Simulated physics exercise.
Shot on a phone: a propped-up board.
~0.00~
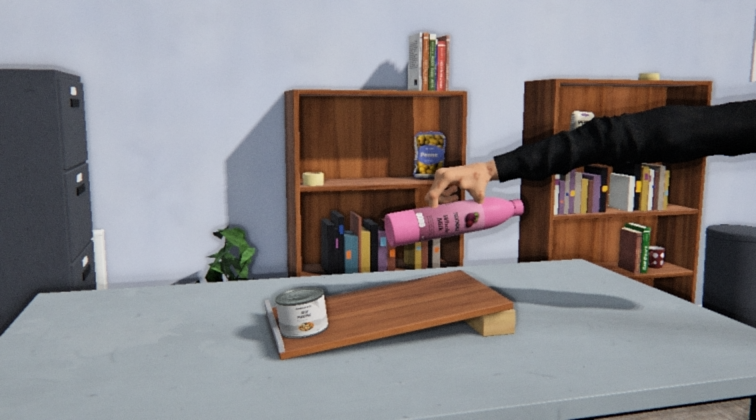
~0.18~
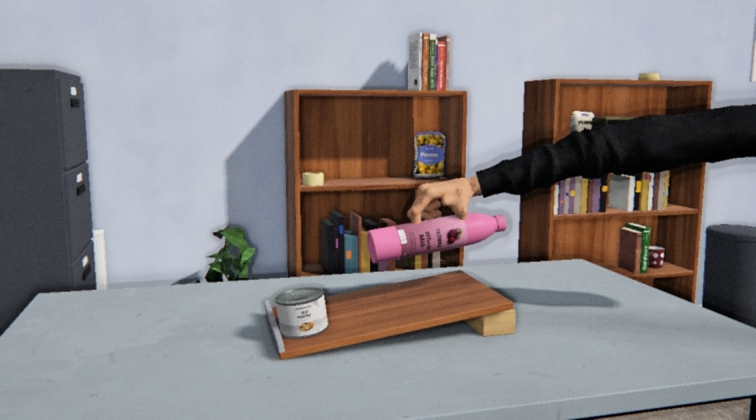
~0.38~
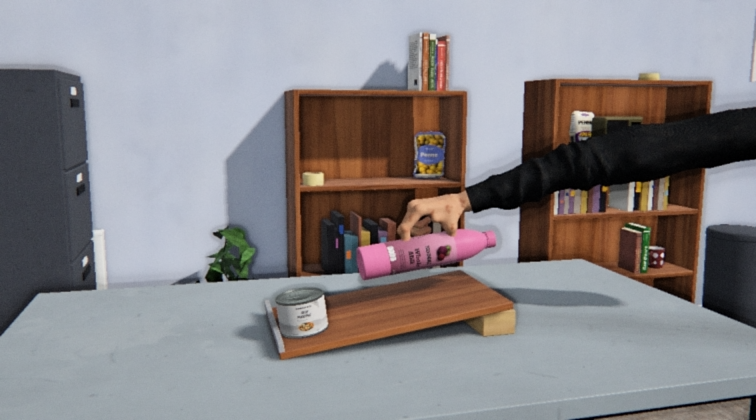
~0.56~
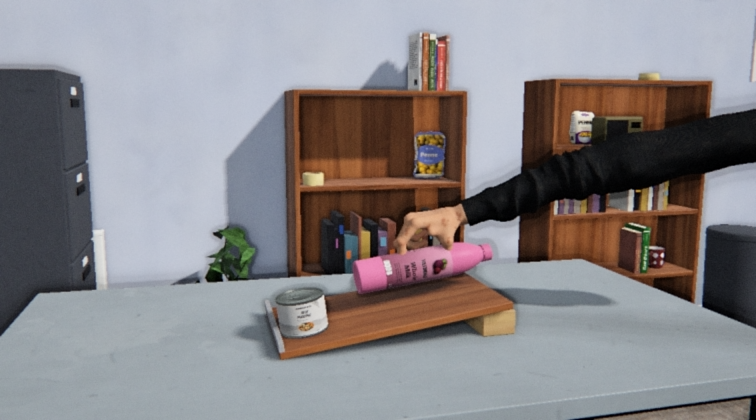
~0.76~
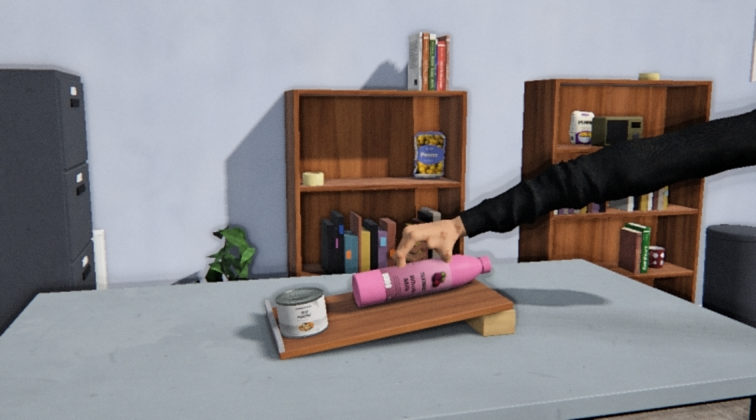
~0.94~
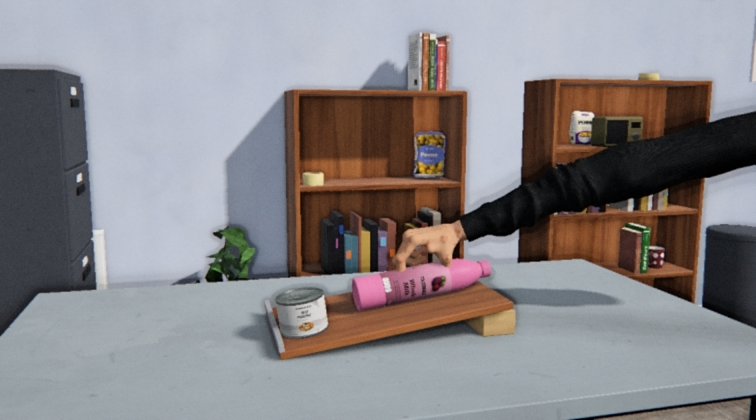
Hand lowering a pink bottle on its side onto a tilted wooden board, behind a still white tub at the left end.
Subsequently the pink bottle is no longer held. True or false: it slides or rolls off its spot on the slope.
False.
Around 1.24 s, nothing moves.
Around 1.64 s, pink bottle resting near (423, 281).
Finally (1.9 s), both still in place. Final places as the last picture's camera would see them, pink bottle near (423, 281). The pink bottle keeps its place.
